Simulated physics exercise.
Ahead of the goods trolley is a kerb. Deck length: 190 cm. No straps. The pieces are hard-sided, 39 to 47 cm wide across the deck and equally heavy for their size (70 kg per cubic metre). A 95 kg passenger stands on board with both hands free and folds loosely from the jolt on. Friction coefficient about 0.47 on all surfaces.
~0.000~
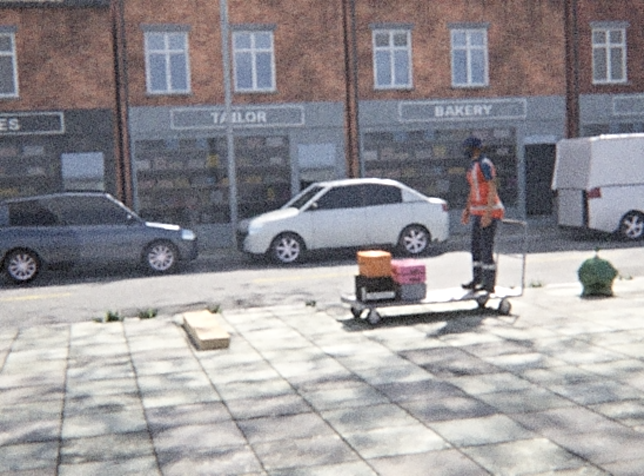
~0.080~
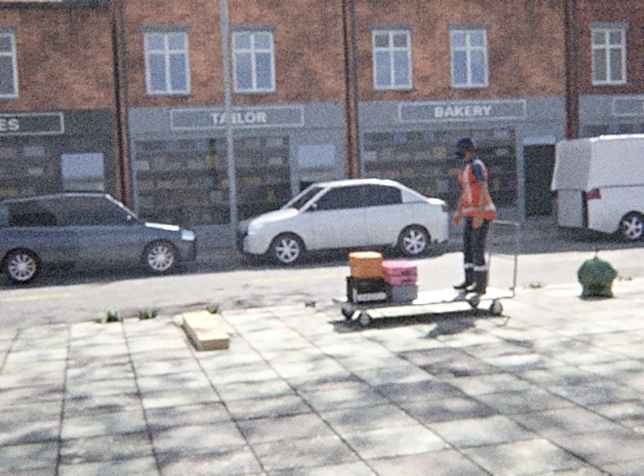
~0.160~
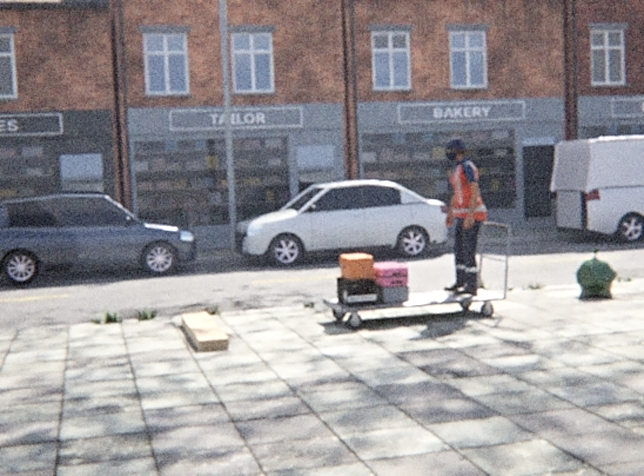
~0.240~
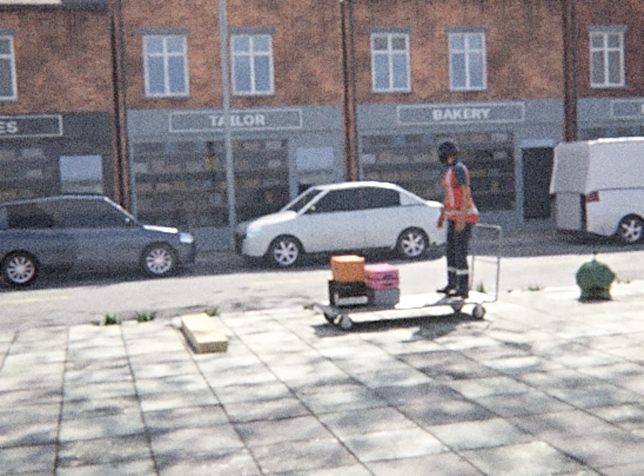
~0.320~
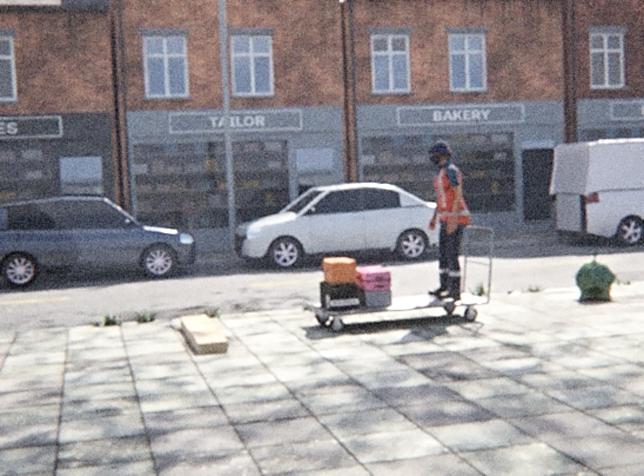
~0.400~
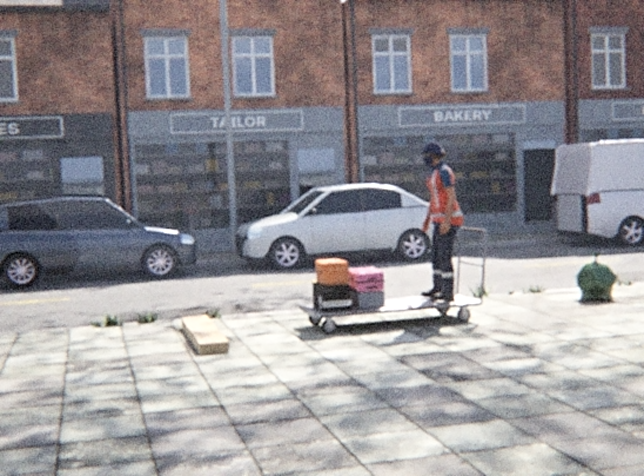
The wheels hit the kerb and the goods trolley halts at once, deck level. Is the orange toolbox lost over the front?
At this pace the orange toolbox remains on the deck.
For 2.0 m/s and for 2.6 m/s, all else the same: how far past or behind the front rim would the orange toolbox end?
About 80 cm past and 150 cm past.
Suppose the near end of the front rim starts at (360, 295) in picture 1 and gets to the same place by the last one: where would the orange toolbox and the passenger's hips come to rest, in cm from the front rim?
In that case orange 70 past, hips 100 behind.
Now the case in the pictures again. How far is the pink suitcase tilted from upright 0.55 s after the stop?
It is tilted some 0°.
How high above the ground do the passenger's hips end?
Roughly 60 cm above it.
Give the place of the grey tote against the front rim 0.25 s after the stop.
Some 55 cm behind it.
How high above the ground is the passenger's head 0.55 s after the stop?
About 80 cm.
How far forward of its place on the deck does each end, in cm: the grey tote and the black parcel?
Forward: Grey 15, black 10.
Impact comes at 1.30 s.
After 1.85 s the orange toolbox is 13 cm behind the rim, tilted 0°, near (218, 280) in the last picture's view.
After 2.30 s the orange toolbox is 13 cm behind the rim, tilted 0°, near (218, 280) in the last picture's view.
When all is still (4.6 s), nothing is past the rim; behind it, pink suitcase, grey tote, orange toolbox, black parcel and the passenger's hips.
